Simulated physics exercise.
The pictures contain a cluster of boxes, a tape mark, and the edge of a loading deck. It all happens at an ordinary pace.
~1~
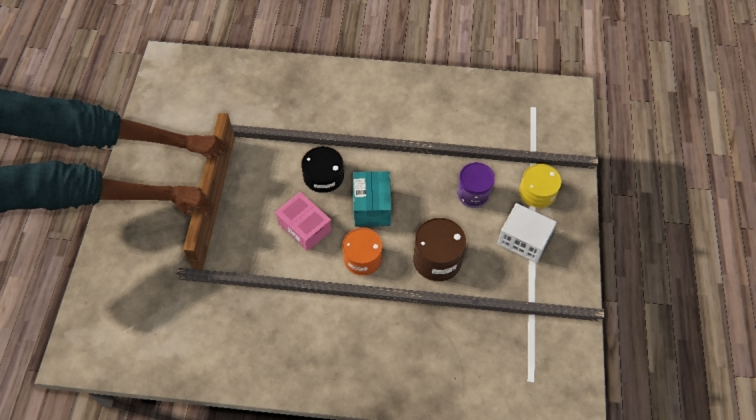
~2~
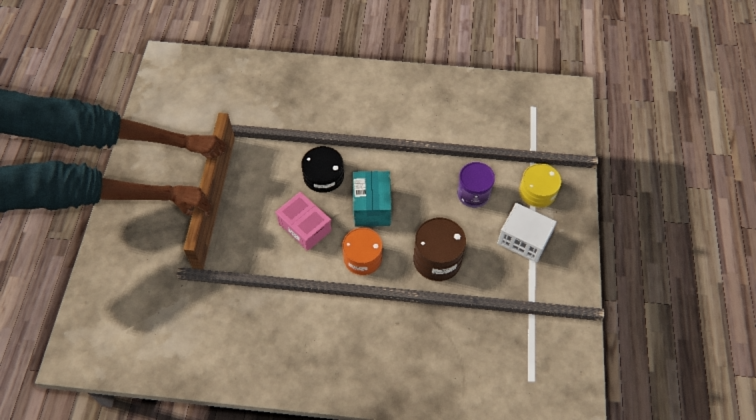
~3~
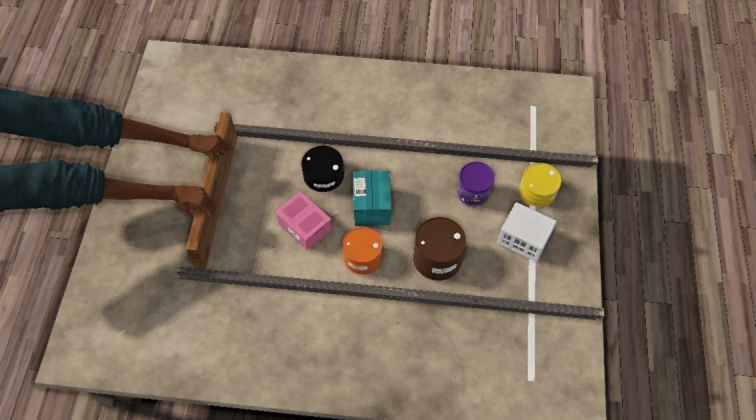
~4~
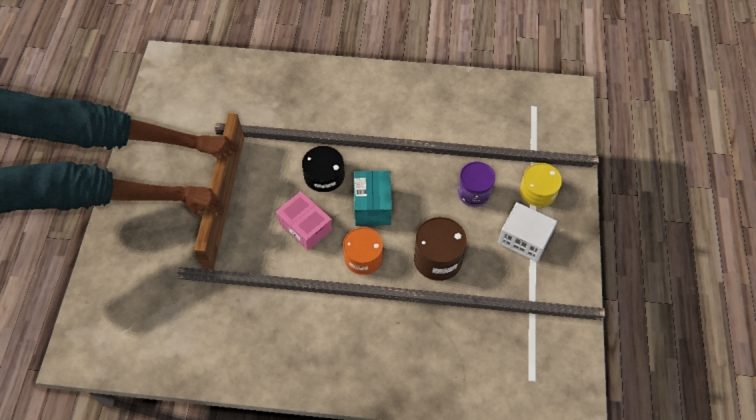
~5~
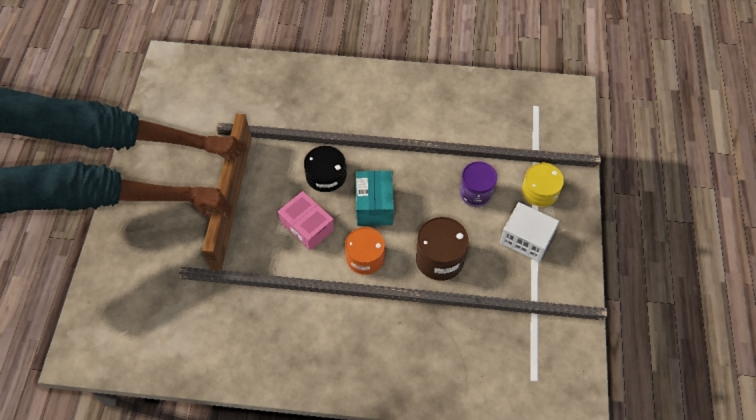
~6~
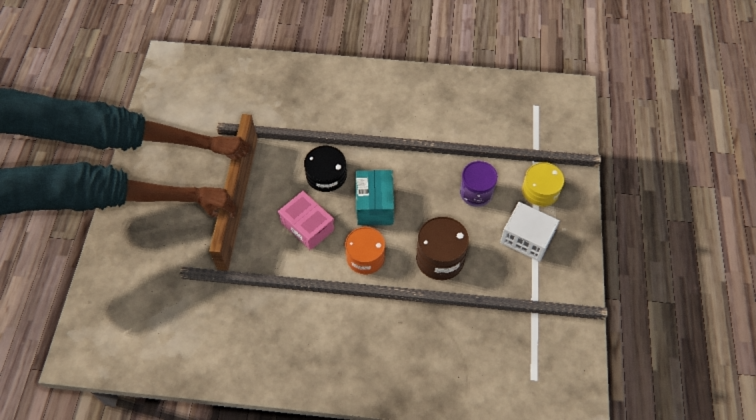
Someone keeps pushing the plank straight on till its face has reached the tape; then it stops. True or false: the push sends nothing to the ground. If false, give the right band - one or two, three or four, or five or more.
False, one or two.
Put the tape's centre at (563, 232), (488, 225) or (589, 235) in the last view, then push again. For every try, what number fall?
5, 0, 8.
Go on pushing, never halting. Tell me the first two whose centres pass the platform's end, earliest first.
They are the yellow canister, the white crate.
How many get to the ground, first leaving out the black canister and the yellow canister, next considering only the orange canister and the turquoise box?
Counts - first: 0; second: 1.
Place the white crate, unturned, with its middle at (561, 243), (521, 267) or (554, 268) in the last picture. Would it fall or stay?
In turn it goes off the edge; goes off the edge; goes off the edge.
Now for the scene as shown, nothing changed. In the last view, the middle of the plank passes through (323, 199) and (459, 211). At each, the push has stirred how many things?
4 and 8.
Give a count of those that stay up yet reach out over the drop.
The number is 3.
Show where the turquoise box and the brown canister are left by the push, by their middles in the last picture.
The first ends close to (584, 213), the second close to (599, 265).
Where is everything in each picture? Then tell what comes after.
Yellow canister (540, 186); white crate (527, 233); purple pail (475, 186); plank (211, 190); tape (533, 231), in the first frame.
White crate (527, 233); plank (211, 190), in the second frame.
Purple pail (475, 185); black canister (323, 169), in the third frame.
Yellow canister (541, 185); brown canister (440, 249), in the fourth frame.
White crate (529, 232); pink tote (307, 221), in the fifth frame.
Yellow canister (543, 184); white crate (529, 232); purple pail (478, 184); plank (235, 191); tape (535, 230), in the sixth frame.
Soon after, none off yet; yellow canister at rest near (543, 184); white crate at rest near (529, 232); purple pail at rest near (478, 184).
Then, none off yet; yellow canister at rest near (543, 184); white crate at rest near (529, 232); purple pail moved about its own width near (500, 174).
At rest, the number that fall off is one or two; fallen, white crate and yellow canister.
